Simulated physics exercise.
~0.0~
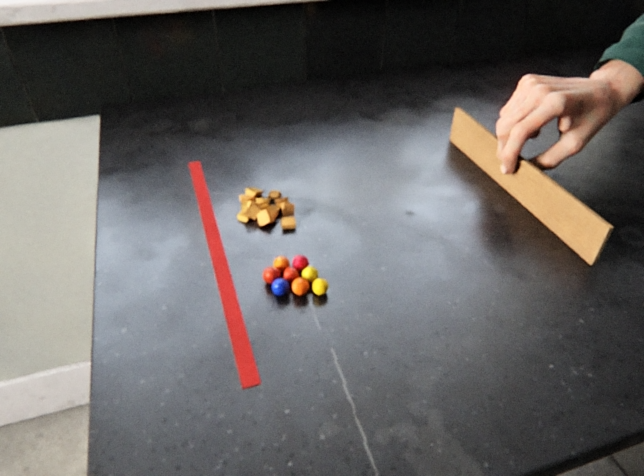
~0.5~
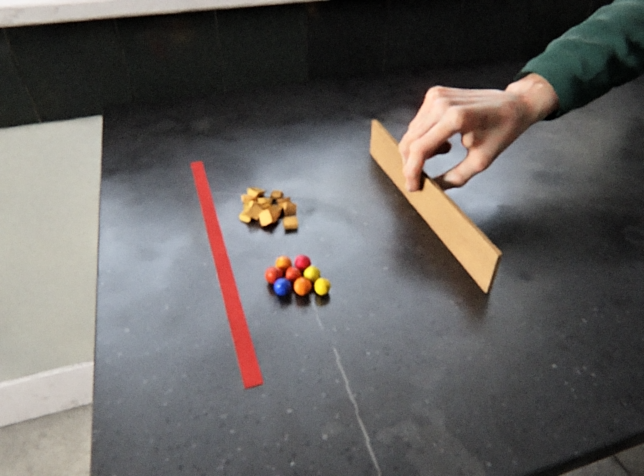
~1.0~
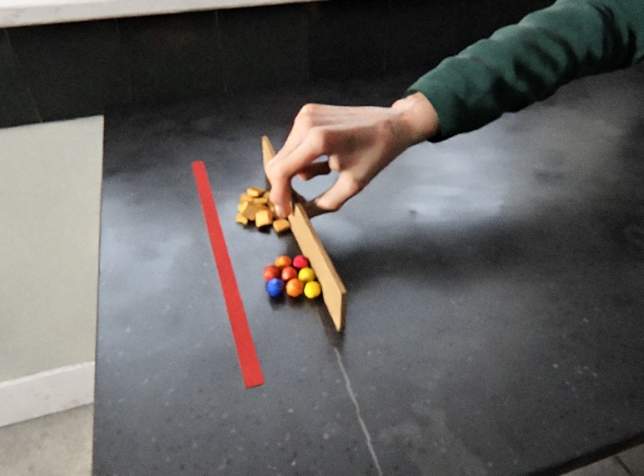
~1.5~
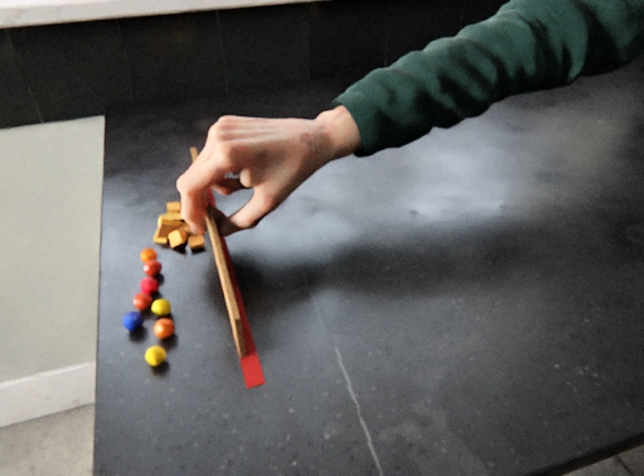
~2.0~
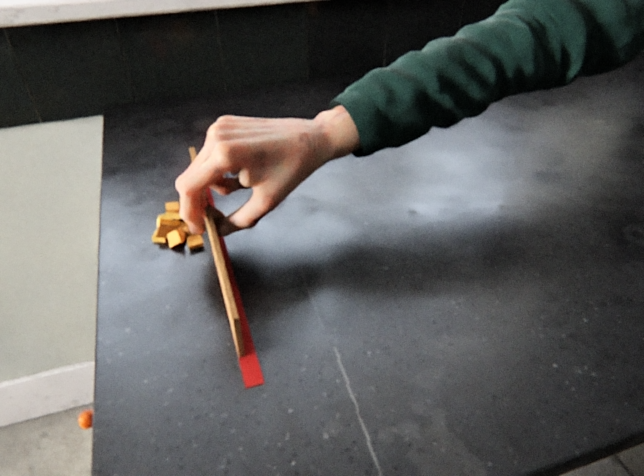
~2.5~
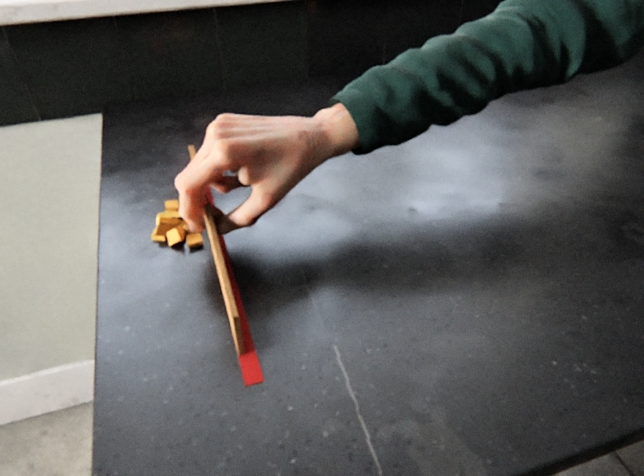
On a dark tabletop, a hand sweeps wooden cubes and colorful balls left; only cubes remain.
